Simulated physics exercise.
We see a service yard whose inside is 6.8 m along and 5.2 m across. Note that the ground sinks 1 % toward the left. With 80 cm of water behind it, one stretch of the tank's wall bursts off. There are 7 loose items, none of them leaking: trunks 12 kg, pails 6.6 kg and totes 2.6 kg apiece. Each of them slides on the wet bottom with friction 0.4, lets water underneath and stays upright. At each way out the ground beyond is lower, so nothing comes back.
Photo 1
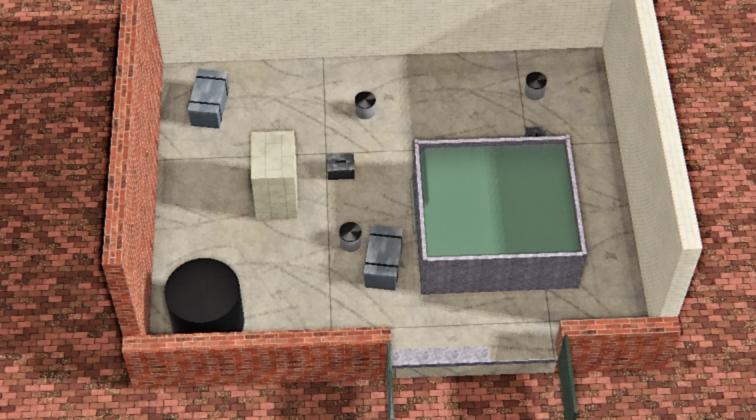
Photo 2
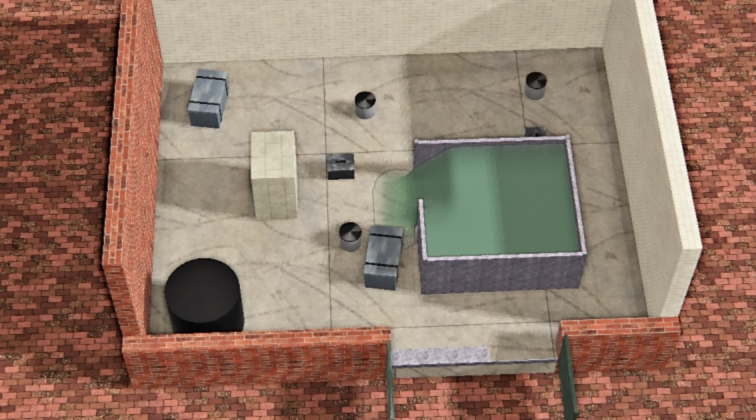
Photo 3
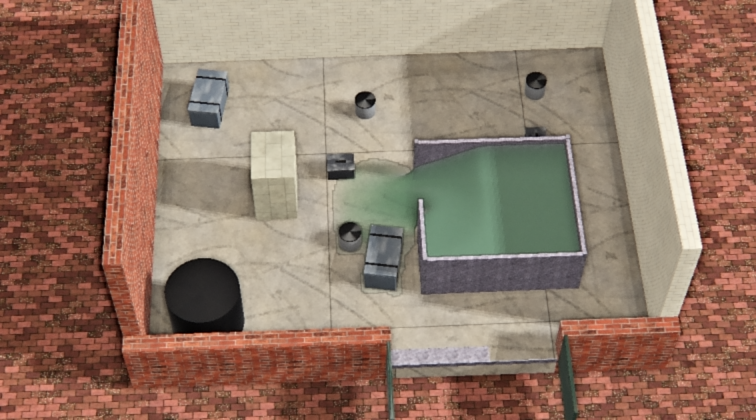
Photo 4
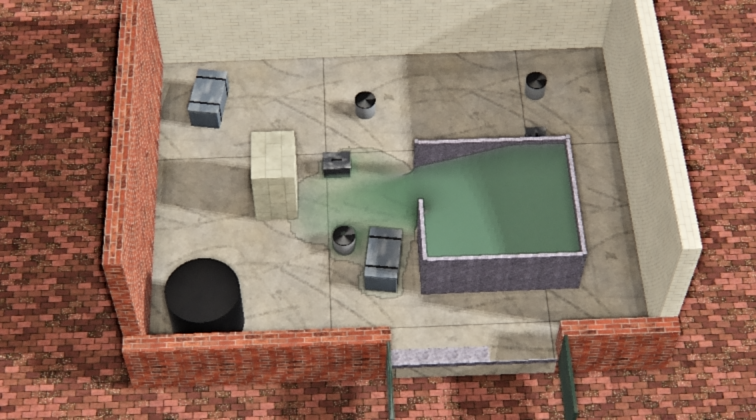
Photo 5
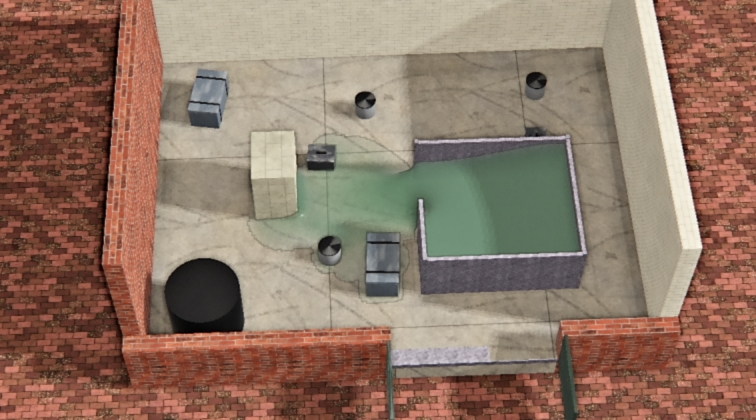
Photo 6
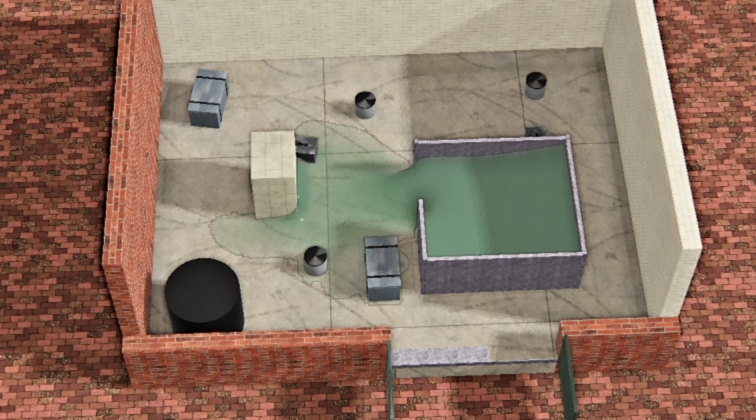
The clip shows a walled yard where the left side of a raised tank opens and green water pours out, spreading left around a pale block while a small dark box and a nearby pail slide a short way left.
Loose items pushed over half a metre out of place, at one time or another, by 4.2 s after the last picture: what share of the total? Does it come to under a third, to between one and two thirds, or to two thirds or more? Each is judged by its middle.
A third to two thirds.
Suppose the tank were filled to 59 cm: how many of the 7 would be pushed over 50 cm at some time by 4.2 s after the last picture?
Count under that change: 3.
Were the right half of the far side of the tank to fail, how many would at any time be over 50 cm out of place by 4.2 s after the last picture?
5.
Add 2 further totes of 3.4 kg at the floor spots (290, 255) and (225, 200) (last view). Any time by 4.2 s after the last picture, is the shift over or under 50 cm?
The first comes out beyond the limit, the second beyond the limit.
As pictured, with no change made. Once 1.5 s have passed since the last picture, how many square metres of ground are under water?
Roughly 19 m2 of it is wet.
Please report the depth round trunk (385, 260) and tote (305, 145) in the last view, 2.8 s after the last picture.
Depth approx. 2 cm / 17 cm.
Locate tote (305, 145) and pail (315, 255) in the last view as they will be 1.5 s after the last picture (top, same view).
First near (200, 58), second near (284, 332).
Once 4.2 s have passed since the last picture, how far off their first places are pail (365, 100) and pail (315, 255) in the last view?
Respectively, 5 centimetres and 60 centimetres.
Then, 0.4 s after the last picture 2 of 7 are over 50 cm from their spots; 1 afloat.
Then, 1.5 s after the last picture 3 of 7 are over 50 cm from their spots; 1 afloat.
Then, 2.8 s after the last picture 3 of 7 are over 50 cm from their spots; 2 afloat.
Then, 4.2 s after the last picture 3 of 7 are over 50 cm from their spots, and 3 have been at some point; 2 afloat.
